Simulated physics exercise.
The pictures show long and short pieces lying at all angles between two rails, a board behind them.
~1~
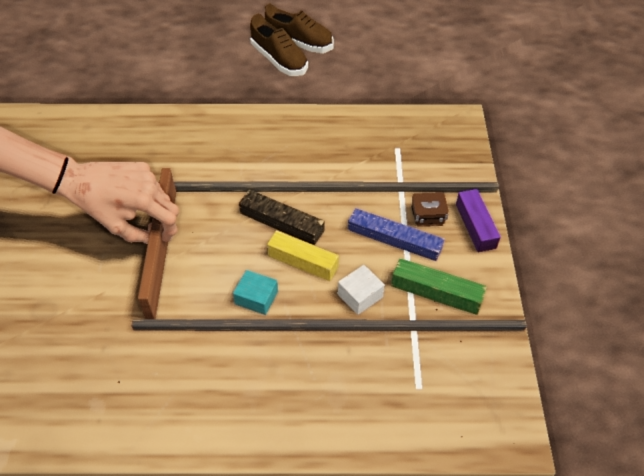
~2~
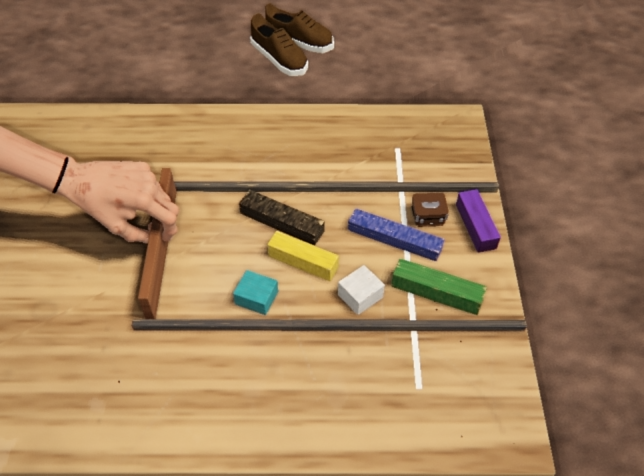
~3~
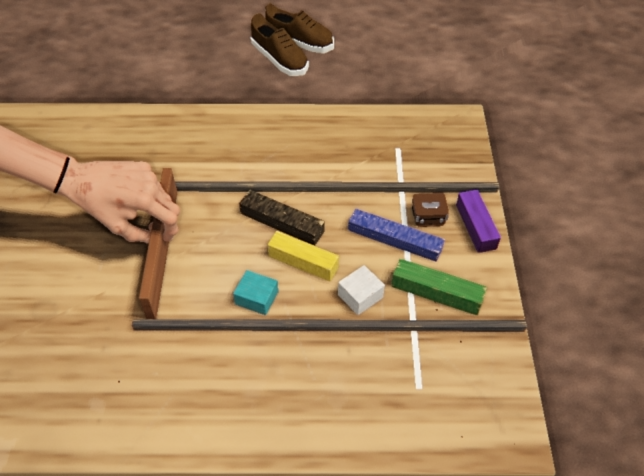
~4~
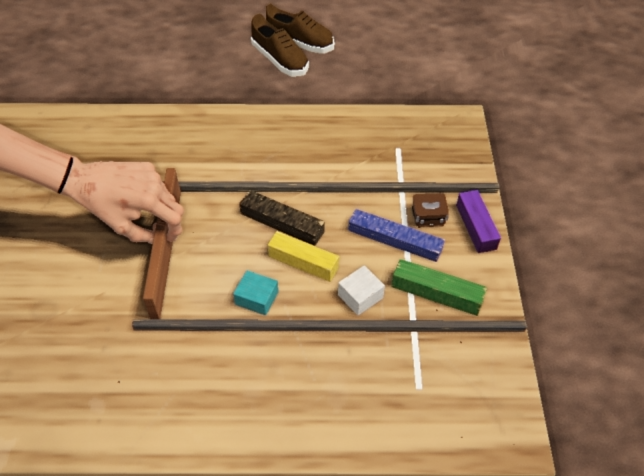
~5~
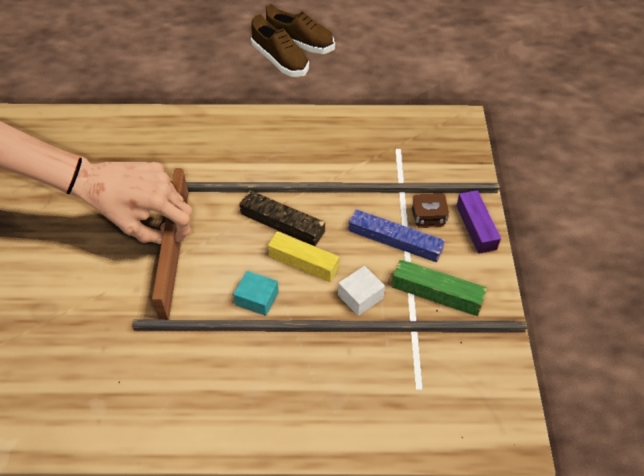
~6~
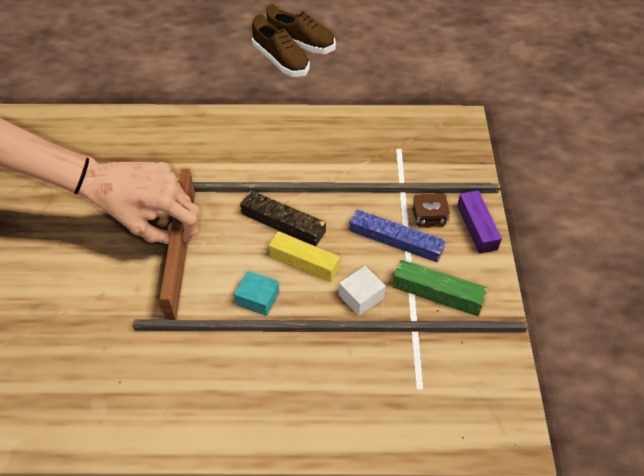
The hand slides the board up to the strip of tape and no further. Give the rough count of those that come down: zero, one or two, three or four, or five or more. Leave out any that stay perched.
The number that fall off is zero.
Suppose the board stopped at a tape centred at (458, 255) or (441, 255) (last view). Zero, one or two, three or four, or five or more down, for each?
Taking them in turn, either three or four; just one or two.
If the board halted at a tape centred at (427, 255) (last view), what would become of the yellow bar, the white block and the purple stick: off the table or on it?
The yellow bar does not fall, the white block stays on, the purple stick drops off.
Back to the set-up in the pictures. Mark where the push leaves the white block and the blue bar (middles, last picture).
First (466, 305), then (454, 223).
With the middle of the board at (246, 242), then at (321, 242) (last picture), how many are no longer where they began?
The counts are 2 and 5.
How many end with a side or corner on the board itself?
In contact: 3.
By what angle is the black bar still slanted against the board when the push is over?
Some 35 degrees.
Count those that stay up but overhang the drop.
Overhanging: 2.
A little later, none off yet; purple stick at rest near (479, 222); brown case at rest near (430, 212); green bar at rest near (439, 287).
Next, none off yet; purple stick at rest near (479, 222); brown case at rest near (430, 212); green bar shifted a little near (451, 290).
When it is over, the number that fall off is zero.
